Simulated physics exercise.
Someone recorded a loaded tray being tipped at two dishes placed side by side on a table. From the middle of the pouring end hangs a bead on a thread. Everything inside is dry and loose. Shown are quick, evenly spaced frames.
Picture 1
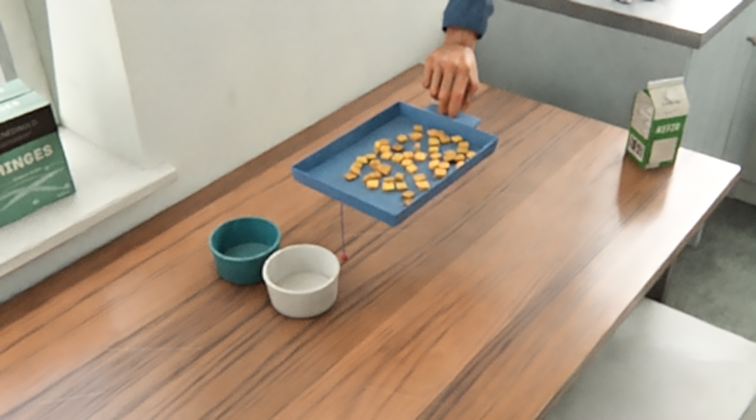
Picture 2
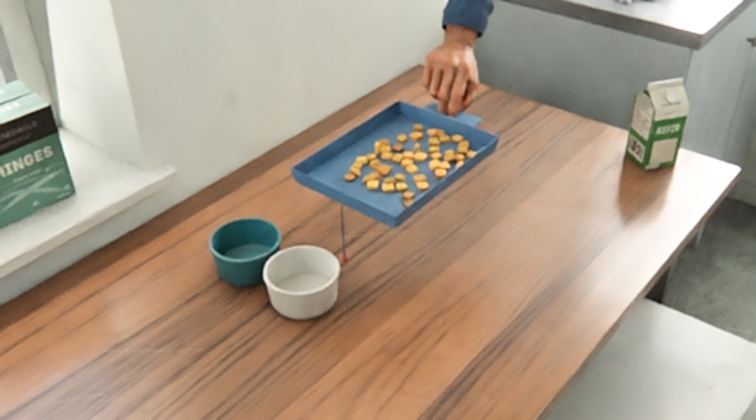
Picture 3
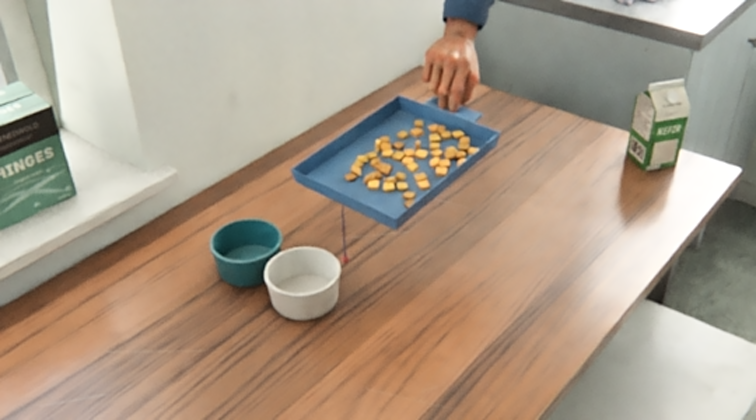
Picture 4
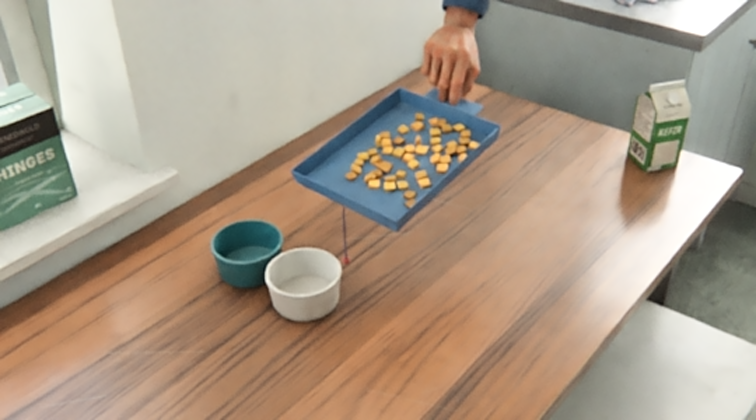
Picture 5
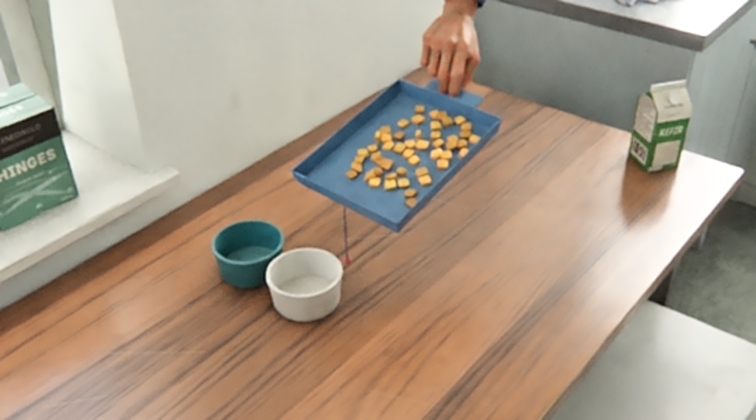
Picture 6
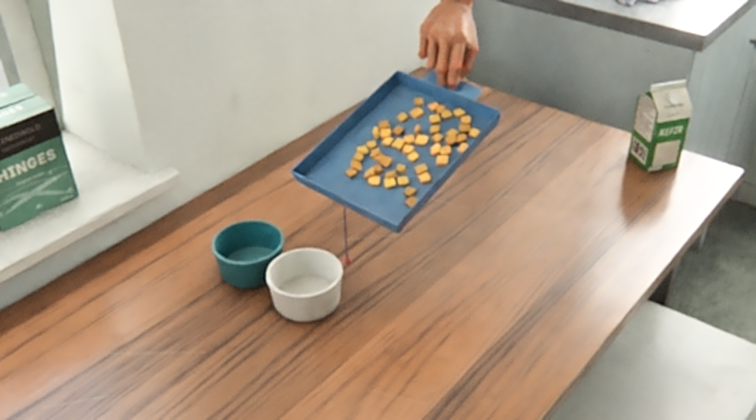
A hand gripped a blue tray of small golden cereal squares above a wooden table, near a teal dish and a white one, and gradually raised the handle end, tilting the tray more steeply.
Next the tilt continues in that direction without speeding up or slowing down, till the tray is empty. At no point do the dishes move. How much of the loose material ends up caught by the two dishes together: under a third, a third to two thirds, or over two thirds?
Under a third.
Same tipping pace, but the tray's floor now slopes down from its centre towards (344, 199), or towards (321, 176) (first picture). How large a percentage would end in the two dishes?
Lab note: Case 1 near 50 %, case 2 near 40 %.
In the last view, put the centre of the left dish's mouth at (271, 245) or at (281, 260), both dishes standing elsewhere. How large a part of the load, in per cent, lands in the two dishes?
30 %, then 70 %.
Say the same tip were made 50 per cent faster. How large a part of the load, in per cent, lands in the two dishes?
Close to 10 per cent.
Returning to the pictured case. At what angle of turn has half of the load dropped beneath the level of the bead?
The tilt is near 110° by then.
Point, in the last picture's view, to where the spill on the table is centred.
Roughly at pixel (353, 341).
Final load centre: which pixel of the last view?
Roughly at (353, 338), give or take.
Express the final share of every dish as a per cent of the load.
Left dish 0, right dish 10 %.
Soon after the last picture, tray tipped steeply; all on the tray.
A little later, tray tipped right over; nearly all on the tray; a stray few in the air.
Later still, tray tipped past a quarter turn; a small part in the right dish; nearly all outside both.
At rest, tray tipped past a quarter turn; a small part in the right dish; none in the left dish; nearly all outside both.
